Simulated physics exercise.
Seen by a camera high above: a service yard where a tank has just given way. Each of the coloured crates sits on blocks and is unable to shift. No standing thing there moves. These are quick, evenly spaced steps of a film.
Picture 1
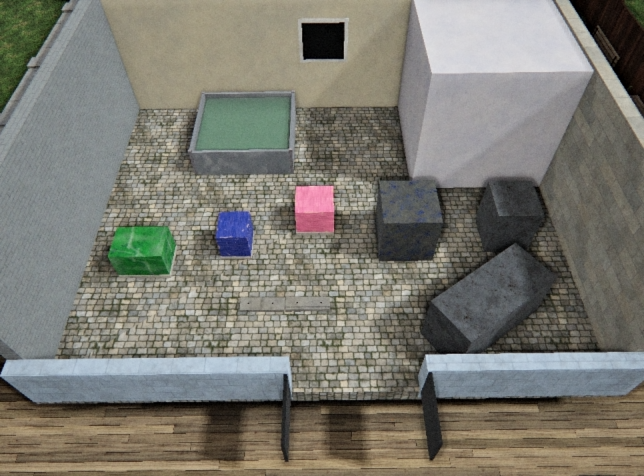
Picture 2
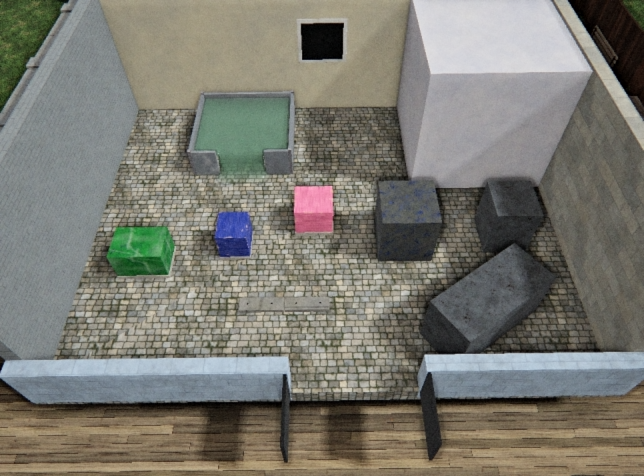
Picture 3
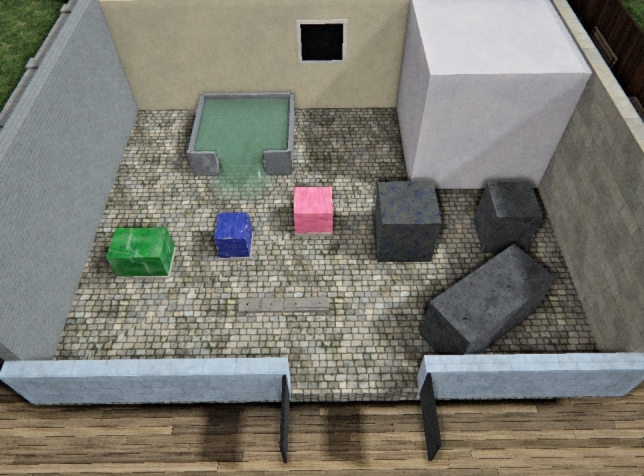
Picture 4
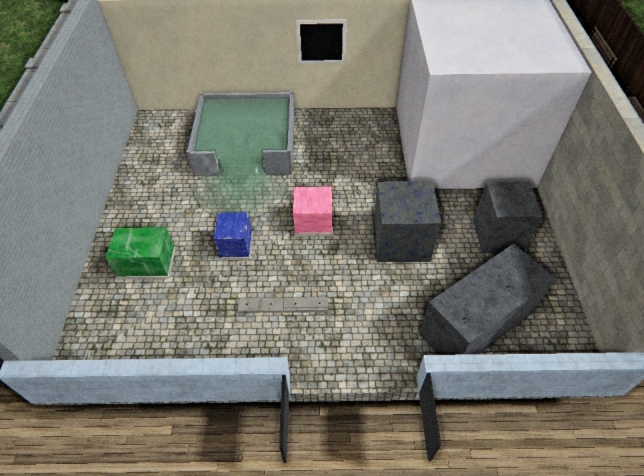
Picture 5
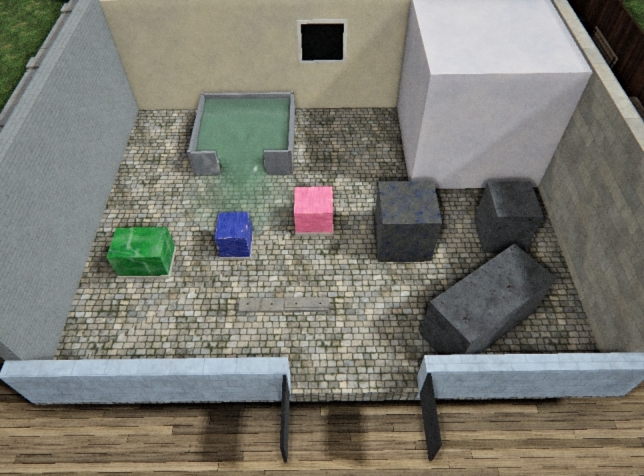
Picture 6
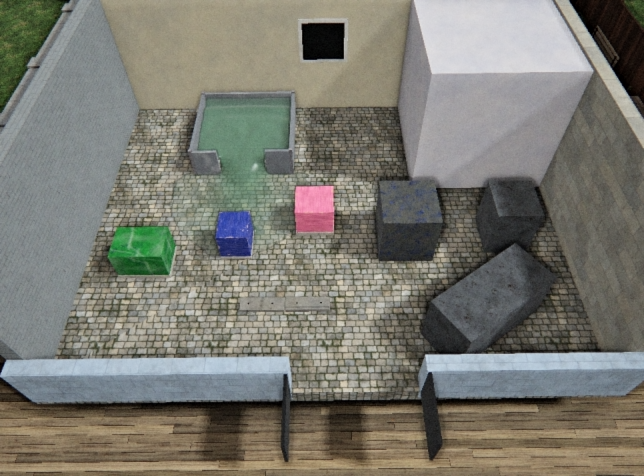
A walled, cobbled service yard is seen from high above, with planks along the near edge. A grey-rimmed tank of green water sits at the back left, with green, blue and pink crates in front, a big white block at the back right and three dark grey blocks below it. The tank's front opens and water pours through the gap, spreading thinly forward across the cobbles near the blue crate, while everything else stays still.
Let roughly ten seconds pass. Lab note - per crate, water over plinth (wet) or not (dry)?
Pink crate: Wet; green crate: Wet; blue crate: Wet.
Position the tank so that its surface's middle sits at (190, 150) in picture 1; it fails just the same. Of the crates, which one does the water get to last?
That is the one in pink.
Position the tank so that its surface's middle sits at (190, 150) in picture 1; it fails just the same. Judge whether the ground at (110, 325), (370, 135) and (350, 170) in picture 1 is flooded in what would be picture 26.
Results in order - swamped, left untouched, left untouched.
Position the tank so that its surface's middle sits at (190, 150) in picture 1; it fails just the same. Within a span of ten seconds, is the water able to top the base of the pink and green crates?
Pink is safe, green ends up wet.
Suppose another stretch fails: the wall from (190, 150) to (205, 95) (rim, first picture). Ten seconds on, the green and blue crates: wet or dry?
First, the green crate is flooded; second, the blue crate is flooded.
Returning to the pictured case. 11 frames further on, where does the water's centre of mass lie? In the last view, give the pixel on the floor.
Point: (244, 183).
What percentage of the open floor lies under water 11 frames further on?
Some 30 in a hundred.
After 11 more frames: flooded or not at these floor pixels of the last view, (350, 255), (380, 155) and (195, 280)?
Status by point, in sequence: Waterlogged; unwetted; waterlogged.
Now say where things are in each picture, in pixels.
The water tank at (245, 123) is whole and still, in the first picture.
Water pours out at (243, 167) and has run to (219, 177), in the second picture.
The front is at (222, 197), out from the gap at (242, 168), in the third picture.
The front is at a hidden place, out from the gap at (242, 168), in the fourth picture.
The front is at a hidden place, out from the gap at (243, 167), in the fifth picture.
Water pours out at (243, 166) and has run to (212, 250), in the sixth picture.
A moment on, water covers 15 % of the floor; the pink crate water round its plinth, the green crate water round its plinth, the blue crate water round its plinth.
Next, water covers 30 % of the floor; the pink crate water round its plinth, the green crate water round its plinth, the blue crate water round its plinth.
Then, water covers 50 % of the floor; the pink crate water round its plinth, the green crate water round its plinth, the blue crate water round its plinth.
Later, water covers 65 % of the floor; the pink crate water round its plinth, the green crate water round its plinth, the blue crate water round its plinth.
In the end, water covers 90 % of the floor; the pink crate was topped, the green crate was topped, the blue crate was topped.
